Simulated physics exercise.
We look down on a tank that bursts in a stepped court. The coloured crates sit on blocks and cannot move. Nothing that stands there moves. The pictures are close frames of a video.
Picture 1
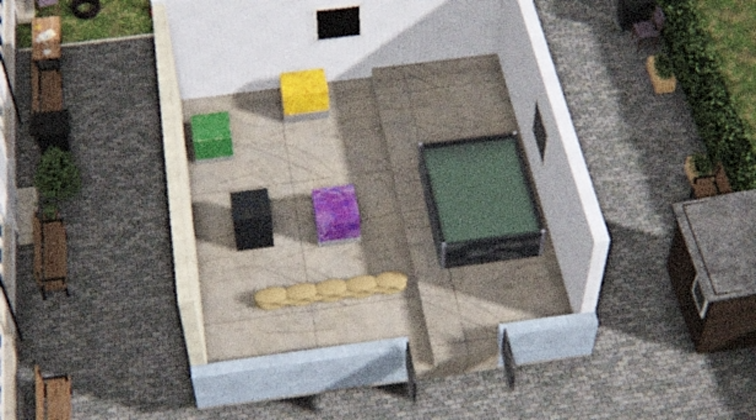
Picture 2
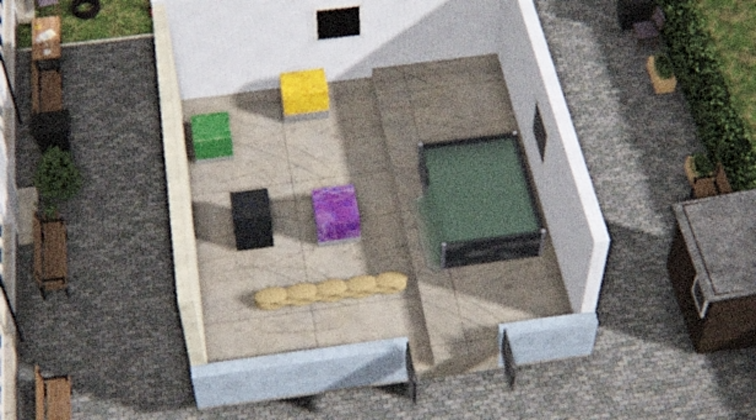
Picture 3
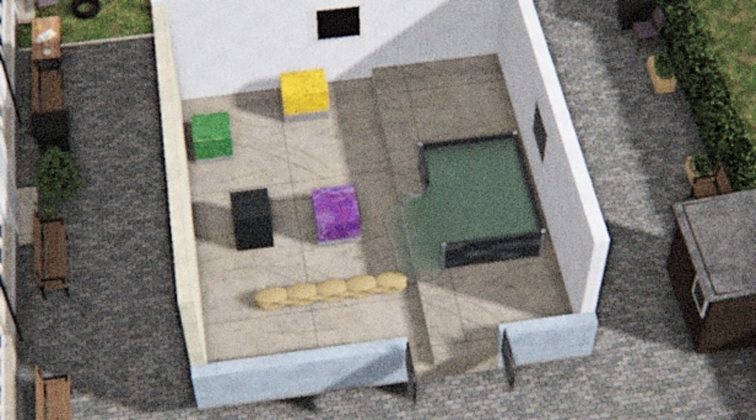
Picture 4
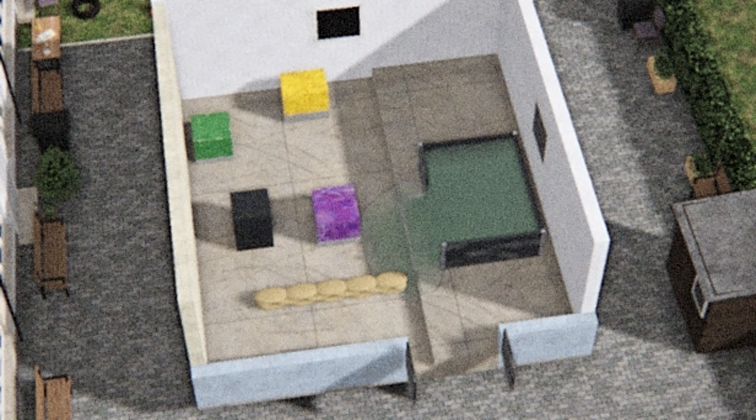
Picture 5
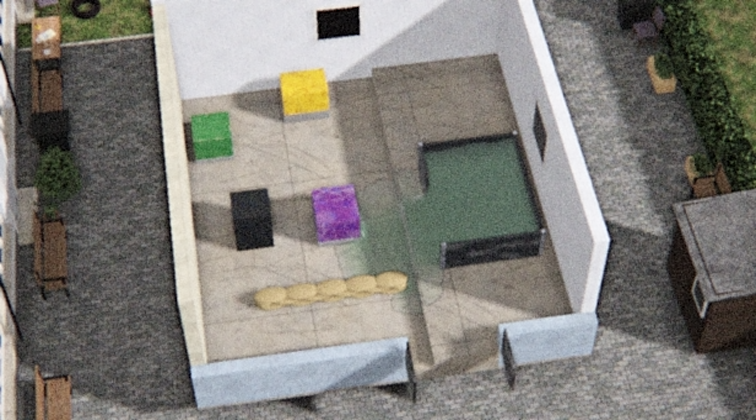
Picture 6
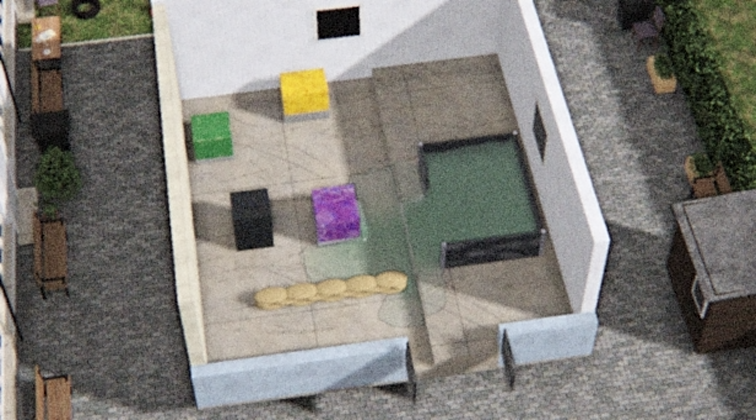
A small walled court with a raised paved strip on its right side is seen from high above, between grey cobbled paths. A dark-framed tank of green water stands at right, with yellow, green, black and purple blocks at left and a row of tan sacks below them. The tank's left side opens and water pours out leftward, spreading thinly around the purple block and sacks, while the camera stays still.
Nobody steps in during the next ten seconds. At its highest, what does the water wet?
In the end: The yellow crate escapes dry; the purple crate is wetted; the green crate is wetted.
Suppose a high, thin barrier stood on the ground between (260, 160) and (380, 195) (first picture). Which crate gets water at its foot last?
It is the crate marked yellow.
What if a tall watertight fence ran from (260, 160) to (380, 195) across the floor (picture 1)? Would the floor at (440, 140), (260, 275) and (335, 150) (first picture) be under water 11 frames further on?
In turn: Not flooded, wet, not flooded.
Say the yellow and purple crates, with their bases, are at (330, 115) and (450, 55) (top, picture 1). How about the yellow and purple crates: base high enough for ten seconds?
Then: The yellow crate stays dry, the purple crate remains dry.
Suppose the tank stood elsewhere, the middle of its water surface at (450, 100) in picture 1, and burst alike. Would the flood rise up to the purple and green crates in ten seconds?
One by one: Purple gets wet, green ends up wet.
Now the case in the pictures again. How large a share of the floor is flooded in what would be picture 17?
I make it 40 per cent.
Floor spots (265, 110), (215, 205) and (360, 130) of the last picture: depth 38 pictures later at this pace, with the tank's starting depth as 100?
Roughly 10, 8 and 20 per cent, in turn.
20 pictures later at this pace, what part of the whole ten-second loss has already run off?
Near 25 in a hundred.
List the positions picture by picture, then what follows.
In the first picture, still water in the tank at (480, 190).
In the second picture, water pours out at (436, 225) and has run to (420, 199).
In the third picture, water pours out at (436, 226) and has run to (392, 210).
In the fourth picture, water pours out at (436, 226) and has run to (367, 214).
In the fifth picture, the front is at (349, 279), out from the gap at (436, 226).
In the sixth picture, the front is at (307, 263), out from the gap at (436, 226).
A moment on, water covers 25 % of the floor; the yellow crate not reached, the purple crate water round its plinth, the green crate not reached.
Next, water covers 40 % of the floor; the yellow crate water round its plinth, the purple crate water round its plinth, the green crate not reached.
Then, water covers 55 % of the floor; the yellow crate water round its plinth, the purple crate water round its plinth, the green crate water round its plinth.
Later, water covers 65 % of the floor; the yellow crate water round its plinth, the purple crate water round its plinth, the green crate water round its plinth.
In the end, water covers 65 % of the floor; the yellow crate stayed above the water, the purple crate was topped, the green crate was topped.
